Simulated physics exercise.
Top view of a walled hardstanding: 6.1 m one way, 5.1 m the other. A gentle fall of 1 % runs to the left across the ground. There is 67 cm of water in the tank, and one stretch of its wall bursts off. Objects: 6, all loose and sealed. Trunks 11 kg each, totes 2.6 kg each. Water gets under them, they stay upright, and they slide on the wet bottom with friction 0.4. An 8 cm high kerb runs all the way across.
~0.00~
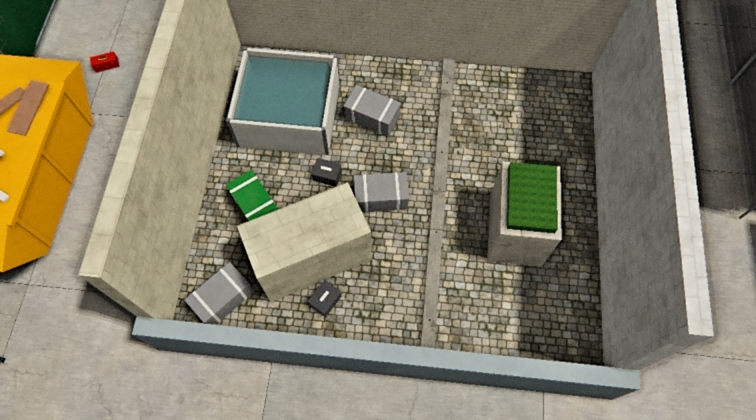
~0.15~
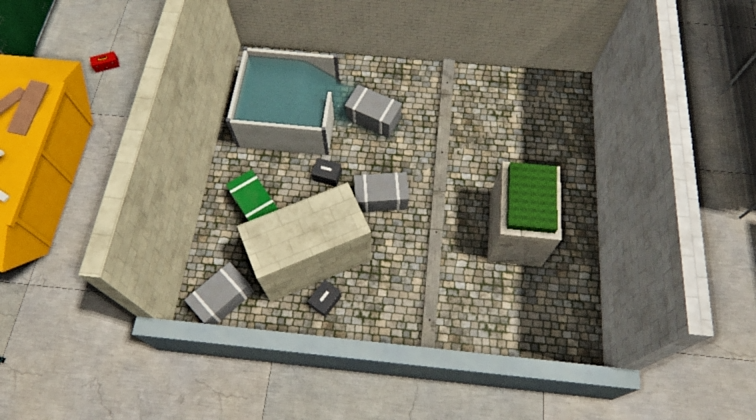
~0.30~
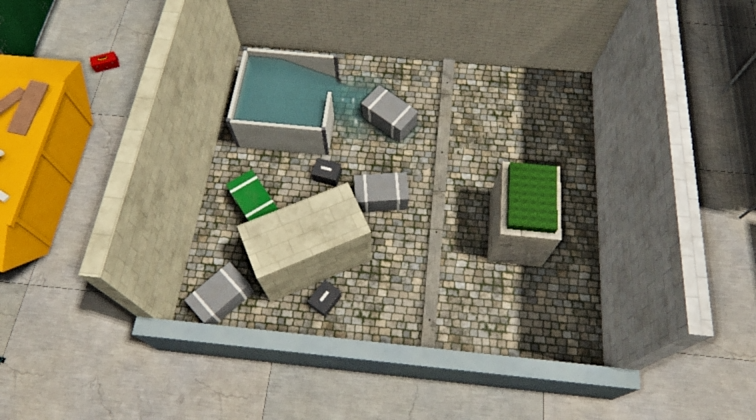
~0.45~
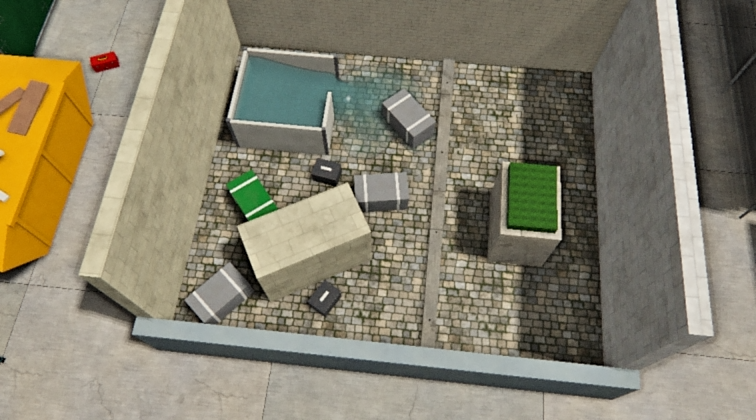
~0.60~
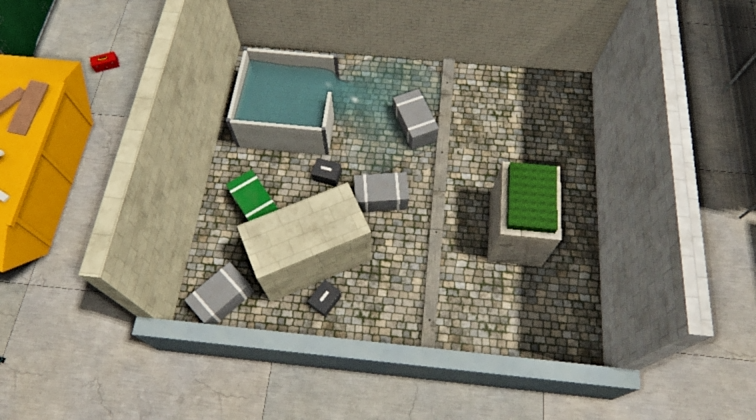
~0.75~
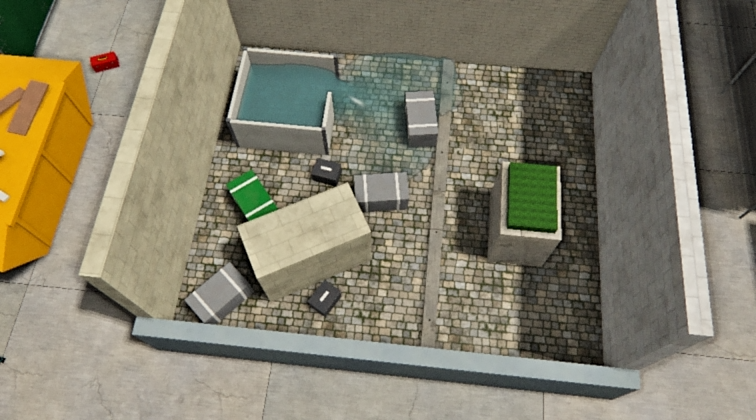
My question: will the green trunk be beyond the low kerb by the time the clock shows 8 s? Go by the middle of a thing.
Outcome: Green trunk never gets over.
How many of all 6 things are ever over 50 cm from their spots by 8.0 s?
I make it 2.
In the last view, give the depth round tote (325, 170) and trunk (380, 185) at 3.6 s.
Roughly 1 and 2 cm.
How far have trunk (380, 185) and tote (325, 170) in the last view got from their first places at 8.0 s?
Net displacement, in order: 40 cm; 140 cm.
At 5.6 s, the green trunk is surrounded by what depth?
About 1 cm.
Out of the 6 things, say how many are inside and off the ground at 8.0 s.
At that instant the tally stands at 2.
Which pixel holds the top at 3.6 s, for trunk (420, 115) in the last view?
It would be close to (455, 154) by then.
After 1.6 s the green trunk is near (252, 196), 0.0 m from its start, aground; 0 of 6 are over the mark; 0 afloat.
After 3.6 s the green trunk is near (252, 196), 0.0 m from its start, aground; 1 of 6 are over the mark; 0 afloat.
After 5.6 s the green trunk is near (252, 196), 0.0 m from its start, aground; 1 of 6 are over the mark; 0 afloat.
After 8.0 s the green trunk is near (220, 200), 0.5 m from its start, aground; 1 of 6 are over the mark; 2 afloat.
